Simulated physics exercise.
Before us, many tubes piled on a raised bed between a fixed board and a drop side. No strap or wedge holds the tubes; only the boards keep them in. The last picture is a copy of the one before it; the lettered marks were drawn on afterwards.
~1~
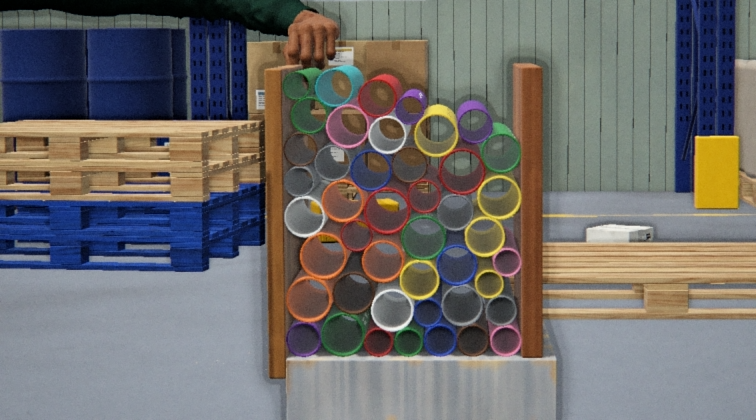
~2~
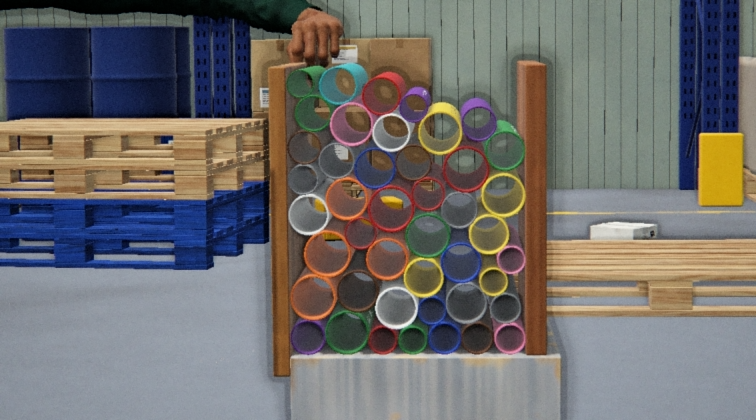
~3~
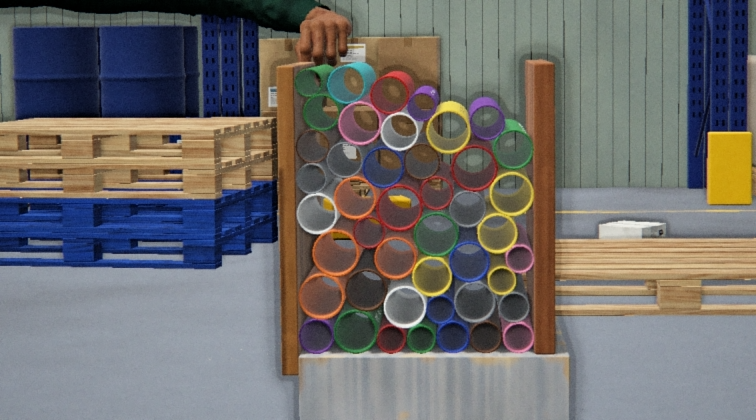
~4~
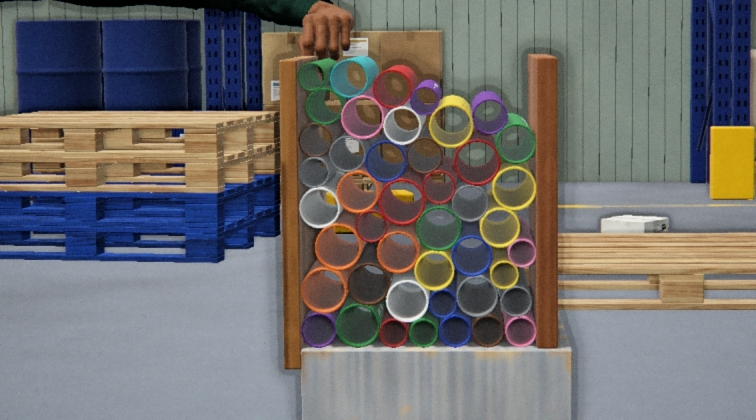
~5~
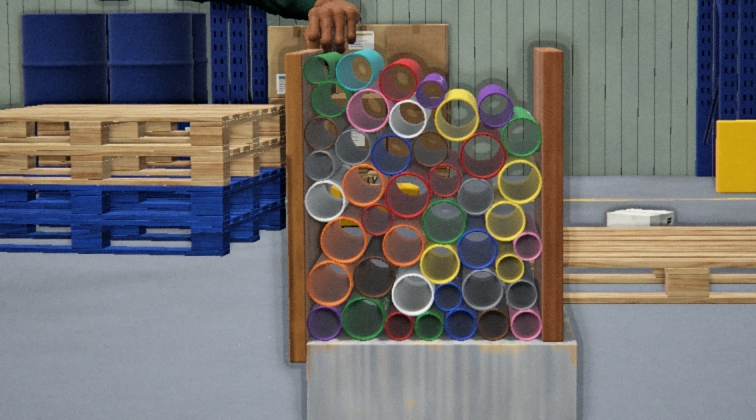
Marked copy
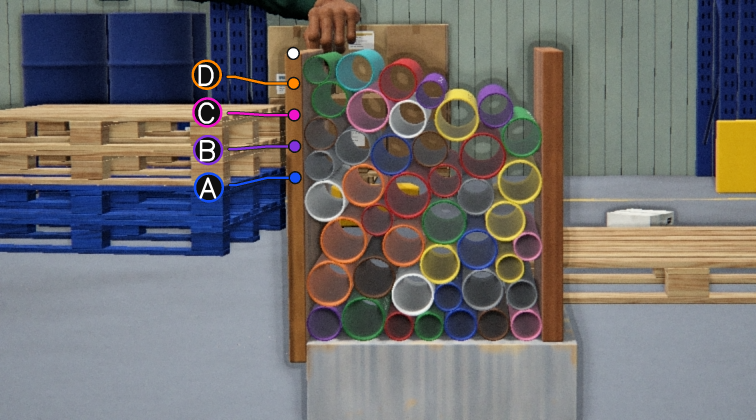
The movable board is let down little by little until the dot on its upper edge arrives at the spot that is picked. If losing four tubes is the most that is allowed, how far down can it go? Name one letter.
At most to A.
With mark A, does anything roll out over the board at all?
Yes.
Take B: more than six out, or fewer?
At B, fewer than six.
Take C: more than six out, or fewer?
It loses fewer than six.
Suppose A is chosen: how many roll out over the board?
At A the number is four.
On the marked copy, A at (295, 178); B at (294, 147); C at (294, 115); D at (293, 83); the white dot at (293, 54).
Following A. Soon after the start, top of the board (304, 111).
Later, top of the board (305, 176).
In the end, top of the board (305, 177), four out over the board.
As for the rest, B one out over the board; C one out over the board; D none out over the board.
